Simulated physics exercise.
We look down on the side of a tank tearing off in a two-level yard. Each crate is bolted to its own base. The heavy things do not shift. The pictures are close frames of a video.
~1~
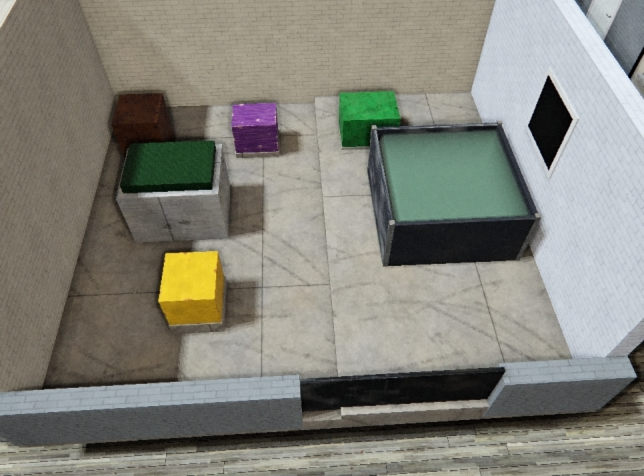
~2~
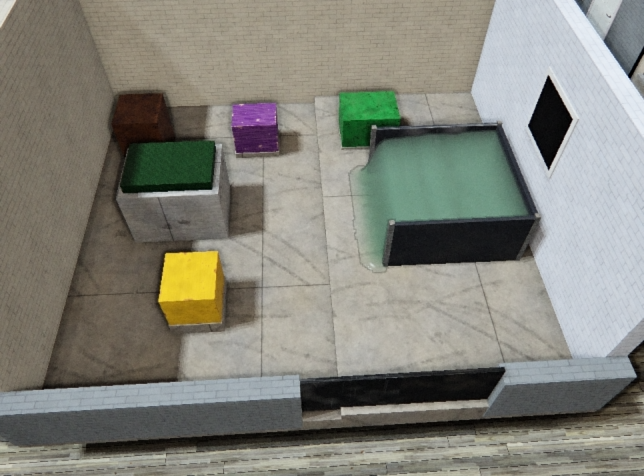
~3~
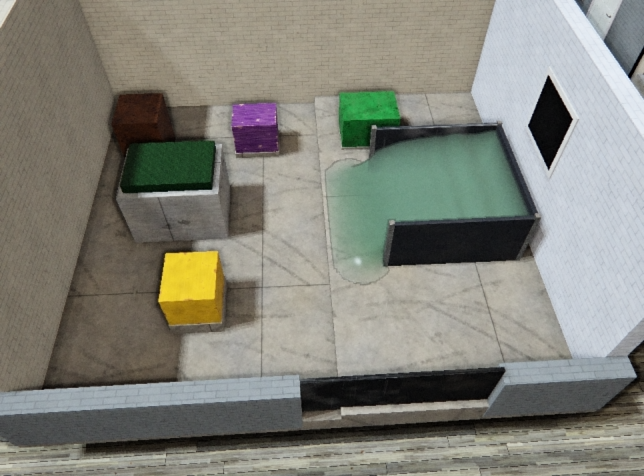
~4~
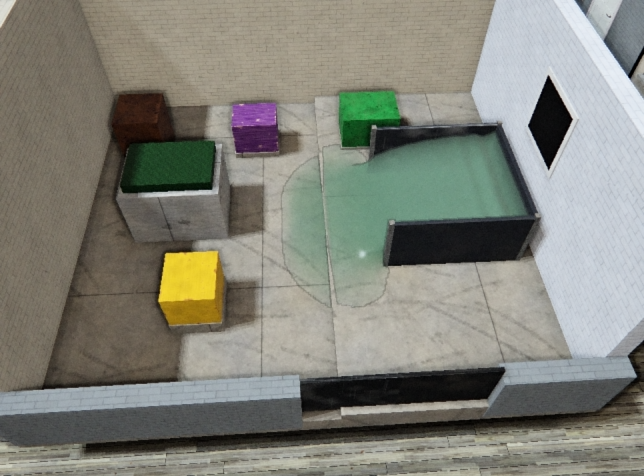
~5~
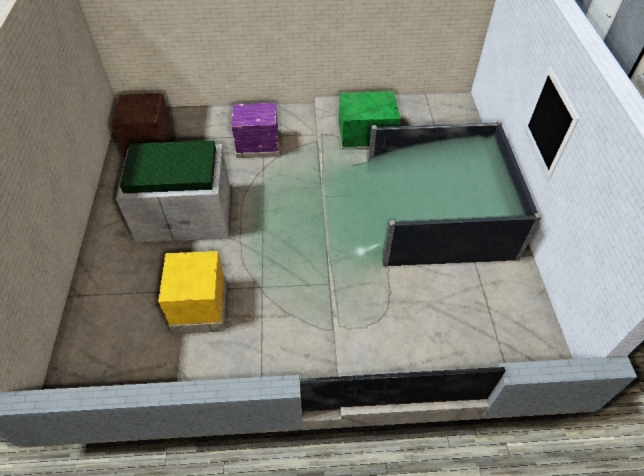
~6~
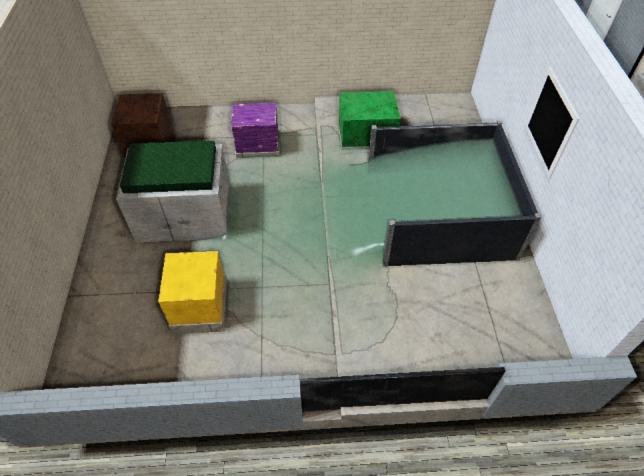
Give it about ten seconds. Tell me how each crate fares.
In the end: The green crate is wetted; the purple crate is wetted; the yellow crate is wetted.
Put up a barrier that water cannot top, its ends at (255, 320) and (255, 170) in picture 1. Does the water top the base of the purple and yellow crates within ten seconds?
One by one: Purple takes water; yellow stays dry.
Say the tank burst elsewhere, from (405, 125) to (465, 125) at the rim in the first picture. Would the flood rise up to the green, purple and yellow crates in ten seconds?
The green crate is topped, the purple crate is soaked, the yellow crate escapes it.
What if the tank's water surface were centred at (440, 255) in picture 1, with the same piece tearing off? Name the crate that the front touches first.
The yellow crate.
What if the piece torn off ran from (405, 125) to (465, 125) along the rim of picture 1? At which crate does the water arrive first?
The green-painted one.
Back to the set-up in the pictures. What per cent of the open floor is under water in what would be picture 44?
About 75 per cent.
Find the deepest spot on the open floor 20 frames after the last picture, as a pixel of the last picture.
Near (106, 159).
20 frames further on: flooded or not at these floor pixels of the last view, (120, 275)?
There: Flooded.
A moment on, water covers 45 % of the floor; the green crate water round its plinth, the purple crate water round its plinth, the yellow crate water round its plinth.
Next, water covers 60 % of the floor; the green crate water round its plinth, the purple crate water round its plinth, the yellow crate water round its plinth.
Then, water covers 70 % of the floor; the green crate water round its plinth, the purple crate water round its plinth, the yellow crate water round its plinth.
Later, water covers 75 % of the floor; the green crate water round its plinth, the purple crate water round its plinth, the yellow crate water round its plinth.
In the end, water covers 95 % of the floor; the green crate was topped, the purple crate was topped, the yellow crate was topped.
